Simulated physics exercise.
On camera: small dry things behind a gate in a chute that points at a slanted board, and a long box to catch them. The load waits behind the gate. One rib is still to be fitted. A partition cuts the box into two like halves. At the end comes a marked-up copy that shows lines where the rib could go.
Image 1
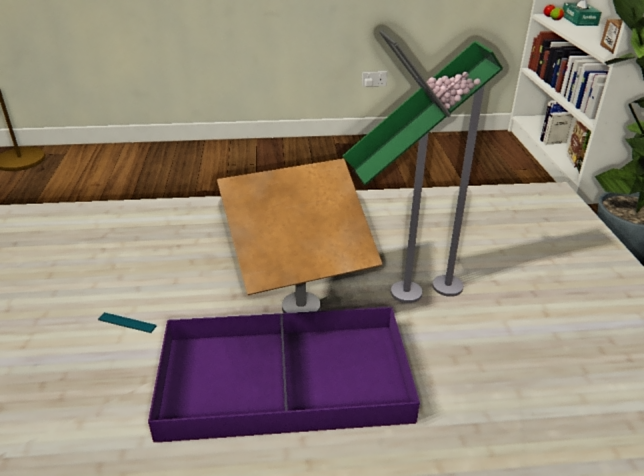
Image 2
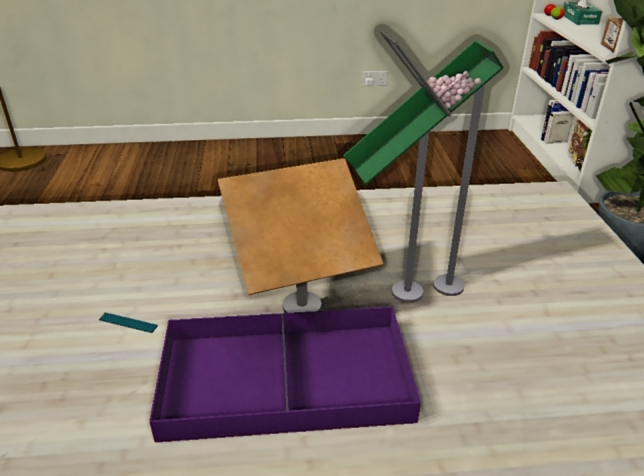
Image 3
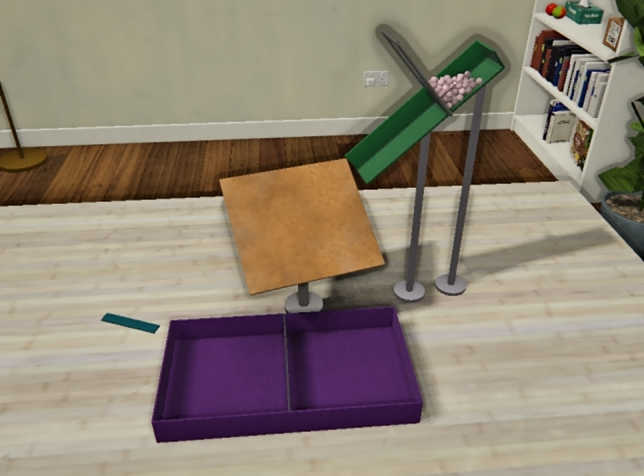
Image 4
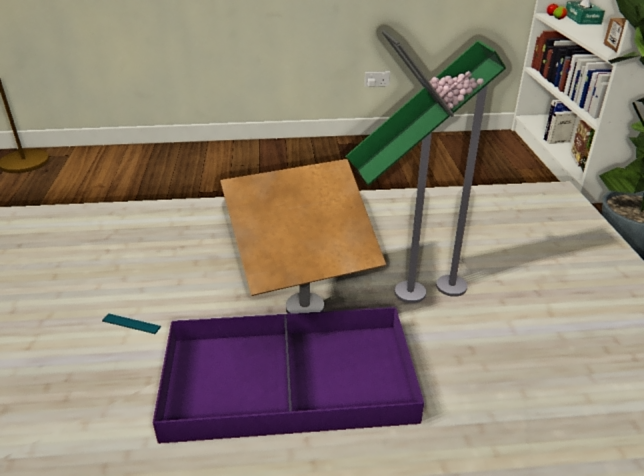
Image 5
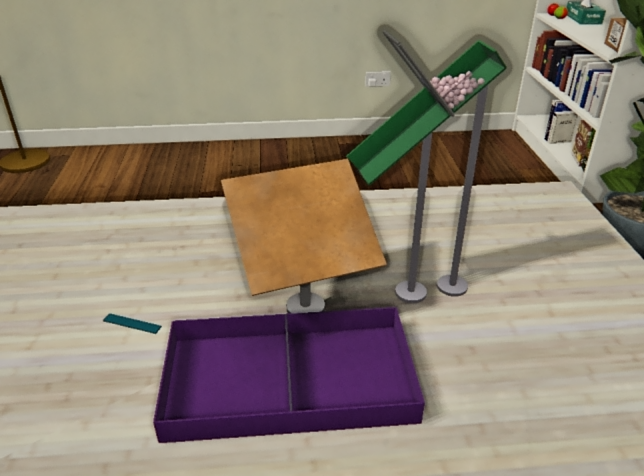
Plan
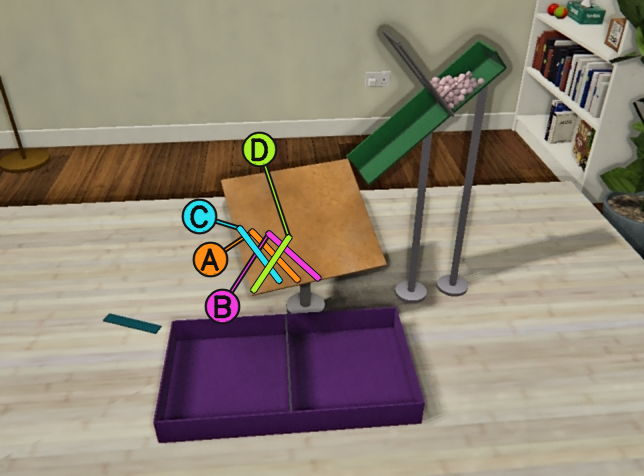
Small pale pink balls sit bunched behind a gray gate in a sloping green chute, above a tilted orange-brown board and a divided purple box. The view shifts very slightly at first, then settles, while the balls, gate, board and empty box show no clear movement of their own.
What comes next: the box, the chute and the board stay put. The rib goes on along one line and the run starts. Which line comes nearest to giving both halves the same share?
Go for D.
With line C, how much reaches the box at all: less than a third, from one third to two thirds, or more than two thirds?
Line C gives more than two thirds.
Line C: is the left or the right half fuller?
The right half.
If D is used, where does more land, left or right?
Left.
On the marked copy, line A from (252, 231) to (297, 279); line B from (268, 233) to (318, 278); line C from (239, 228) to (279, 280); line D from (288, 237) to (253, 290).
Choosing A, of what is caught, only a few in the left half, all but a few in the right.
Choosing B, of what is caught, a small share in the left half, all but a few in the right.
Choosing C, of what is caught, a small share in the left half, the bulk in the right.
Choosing D, of what is caught, close to two thirds in the left half, close to a third in the right.
